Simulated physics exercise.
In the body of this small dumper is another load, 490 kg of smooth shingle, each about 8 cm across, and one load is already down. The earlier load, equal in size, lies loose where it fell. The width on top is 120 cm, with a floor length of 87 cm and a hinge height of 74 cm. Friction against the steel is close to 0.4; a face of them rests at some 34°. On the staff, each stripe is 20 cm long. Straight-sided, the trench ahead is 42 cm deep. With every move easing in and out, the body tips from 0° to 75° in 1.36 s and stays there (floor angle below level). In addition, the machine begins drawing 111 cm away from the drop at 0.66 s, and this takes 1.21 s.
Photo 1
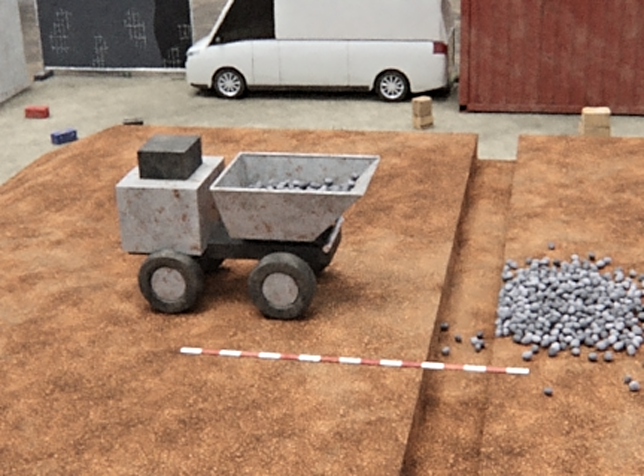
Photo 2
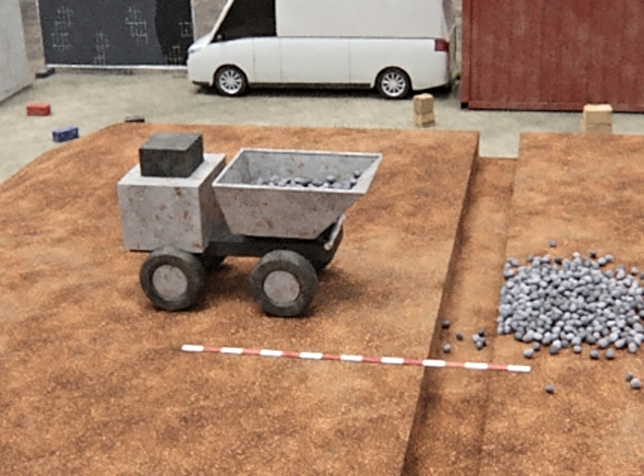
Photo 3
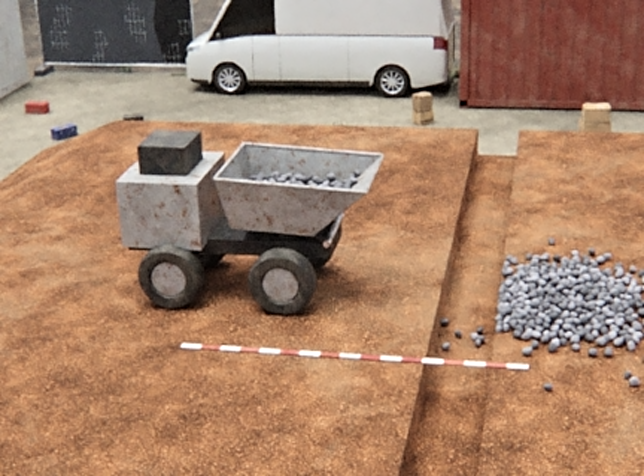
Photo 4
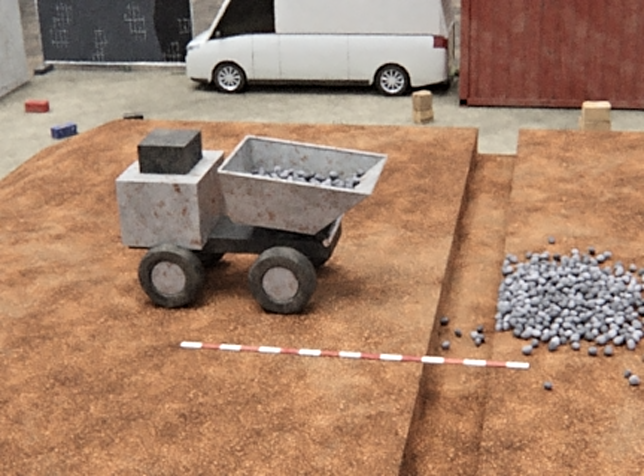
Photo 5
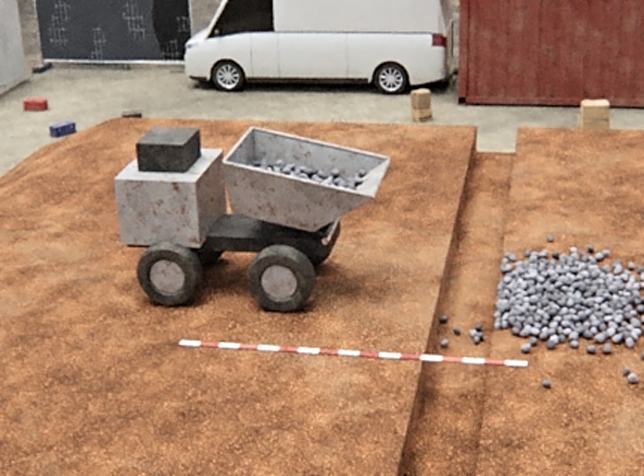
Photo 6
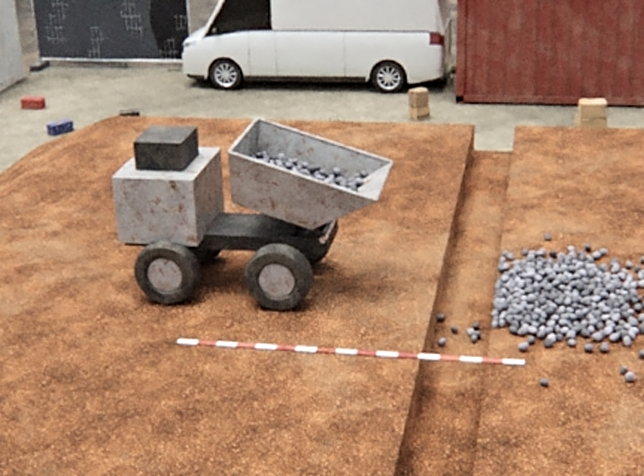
In this clip, a small grey dumper carrying grey stones stands on brown ground left of a trench, with a loose stone pile beyond it, while its body gradually tilts up at the cab end, lowering toward the right.
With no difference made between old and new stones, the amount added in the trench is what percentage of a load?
It is roughly 10 per cent of a load.
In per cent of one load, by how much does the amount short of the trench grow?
About 90 percent of one load.
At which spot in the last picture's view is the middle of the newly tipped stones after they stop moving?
Their centre ends up near (375, 287).
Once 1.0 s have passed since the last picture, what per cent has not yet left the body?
25 % still inside.
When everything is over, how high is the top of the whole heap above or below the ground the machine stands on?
24 cm.
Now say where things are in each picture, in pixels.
In the first frame, lip at (362, 195), floor tilted 0°, highest stones at (322, 187). The earlier load is highest near (550, 292), 20 cm above ground level, 1 % in the trench, 98 % past the trench.
In the second frame, lip at (364, 193), floor tilted 1°, highest stones at (324, 185).
In the third frame, lip at (366, 193), floor tilted 3°, highest stones at (304, 180).
In the fourth frame, the body is at 7°, its lip at (370, 194); the top of the load is at (273, 178).
In the fifth frame, lip at (374, 197), floor tilted 11°, highest stones at (269, 171).
In the sixth frame, lip at (376, 201), floor tilted 17°, highest stones at (260, 162).
Then, 0.6 s after the last picture the floor is at 63°; in per cent of one load, 100 in the body, 1 in the trench, 98 past the trench; the foremost stones are past the picture's edge.
Then, 1.0 s after the last picture the floor is at 75°; in per cent of one load, 26 in the body, 74 short of the trench, 2 in the trench, 98 past the trench; the foremost stones are past the picture's edge.
Then, 1.9 s after the last picture the floor is at 75°; in per cent of one load, 0 in the body, 90 short of the trench, 11 in the trench, 98 past the trench; the foremost stones are past the picture's edge.
Then, 4.6 s after the last picture the floor is at 75°; in per cent of one load, 0 in the body, 90 short of the trench, 11 in the trench, 98 past the trench; the foremost stones are past the picture's edge. Net gain in the trench, 10.
